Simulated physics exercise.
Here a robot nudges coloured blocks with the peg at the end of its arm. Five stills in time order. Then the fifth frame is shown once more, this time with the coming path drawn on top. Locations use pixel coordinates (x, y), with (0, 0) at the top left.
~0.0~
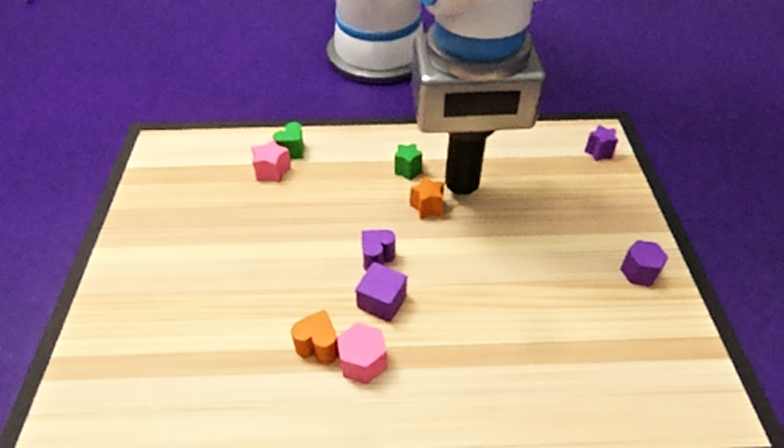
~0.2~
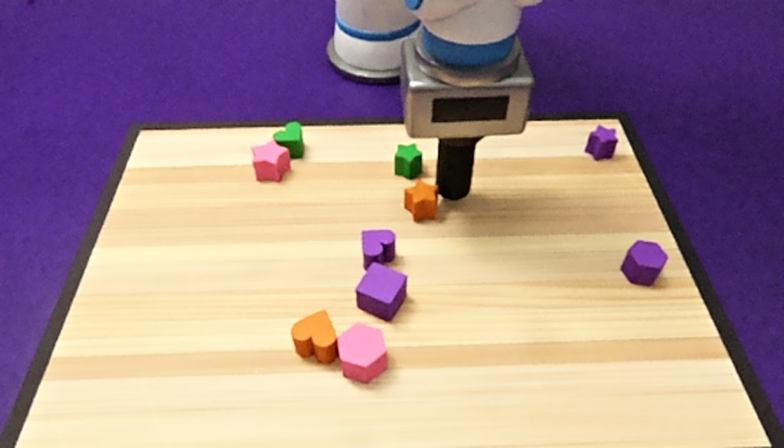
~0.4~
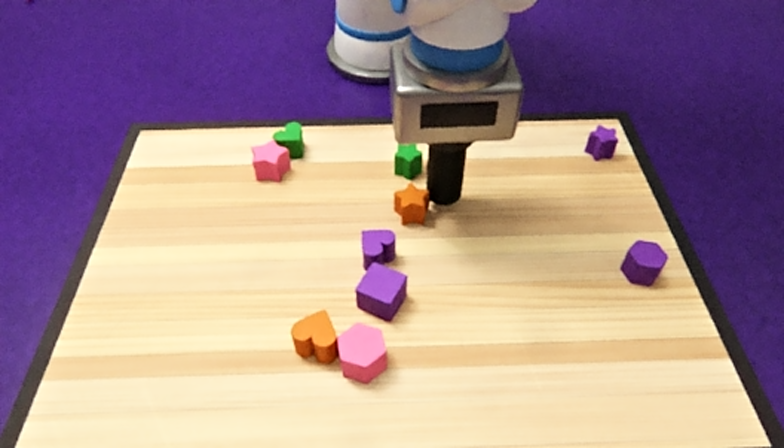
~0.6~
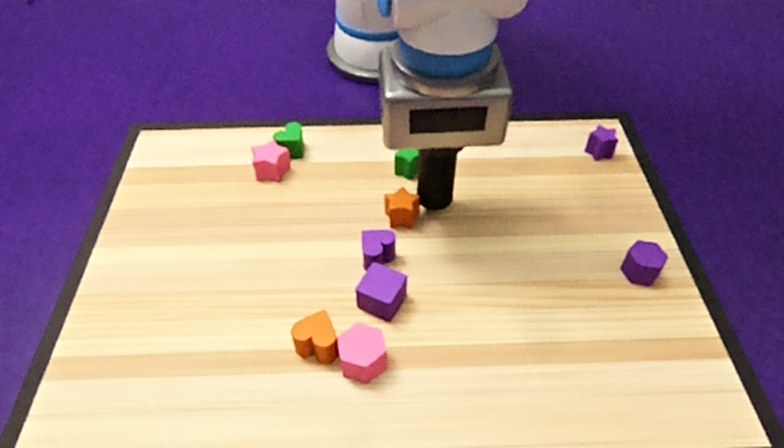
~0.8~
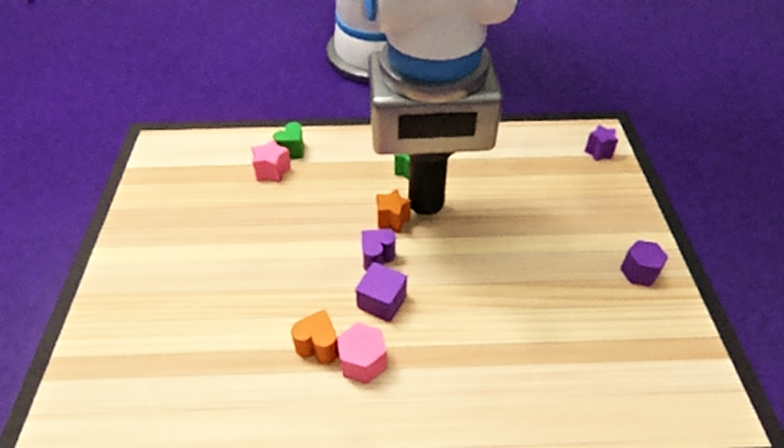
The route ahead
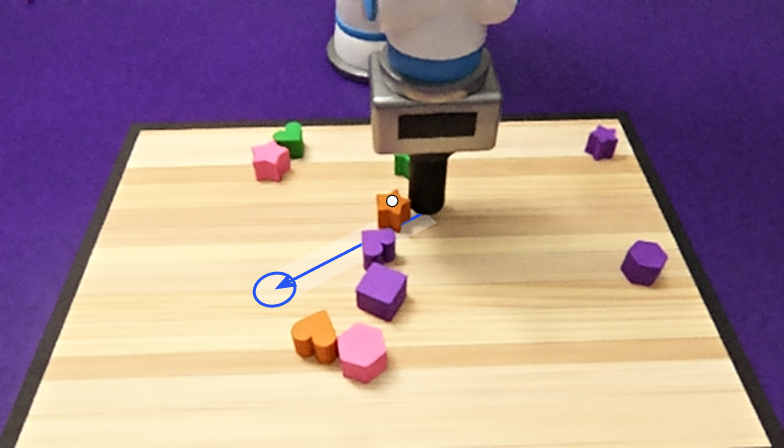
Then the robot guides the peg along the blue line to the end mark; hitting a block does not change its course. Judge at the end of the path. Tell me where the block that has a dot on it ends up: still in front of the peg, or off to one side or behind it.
The peg will have lost it.
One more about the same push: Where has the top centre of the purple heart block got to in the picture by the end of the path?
If I read the scene right, the answer is (361, 257).
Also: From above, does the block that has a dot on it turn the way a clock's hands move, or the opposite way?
It spins with the clock.
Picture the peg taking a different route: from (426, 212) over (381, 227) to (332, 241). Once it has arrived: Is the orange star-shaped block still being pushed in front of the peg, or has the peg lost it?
Pushed ahead.
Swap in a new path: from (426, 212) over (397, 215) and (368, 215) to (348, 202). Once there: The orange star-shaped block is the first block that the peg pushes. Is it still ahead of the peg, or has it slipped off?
It slides aside on the way.
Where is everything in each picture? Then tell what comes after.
In the first picture, peg tip (462, 184); block tops, purple heart block (376, 240); purple square piece (381, 282); orange star-shaped block (429, 188); green star-shaped block (408, 151).
In the second picture, peg (453, 189); orange star-shaped block (423, 191).
In the third picture, peg (444, 194); orange star-shaped block (412, 195).
In the fourth picture, peg (435, 199); orange star-shaped block (402, 198).
In the fifth picture, peg (426, 204); purple heart block (376, 240); purple square piece (381, 282); orange star-shaped block (392, 201); green star-shaped block hidden.
Path on the board, in a line from (426, 212) to (275, 289); the dot is on the orange star-shaped block.
On the path given first. One third of the way, peg (377, 228); purple heart block (375, 243); orange star-shaped block (344, 218), turned 40° clockwise.
Two thirds of the way, peg (327, 254); purple heart block (361, 257), turned 35° anticlockwise; purple square piece (384, 289); orange star-shaped block (306, 224), turned 90° clockwise.
At the end, peg (273, 281); purple heart block (361, 257), turned 35° anticlockwise; purple square piece (384, 289); orange star-shaped block (303, 224), turned 105° clockwise; green star-shaped block in place.
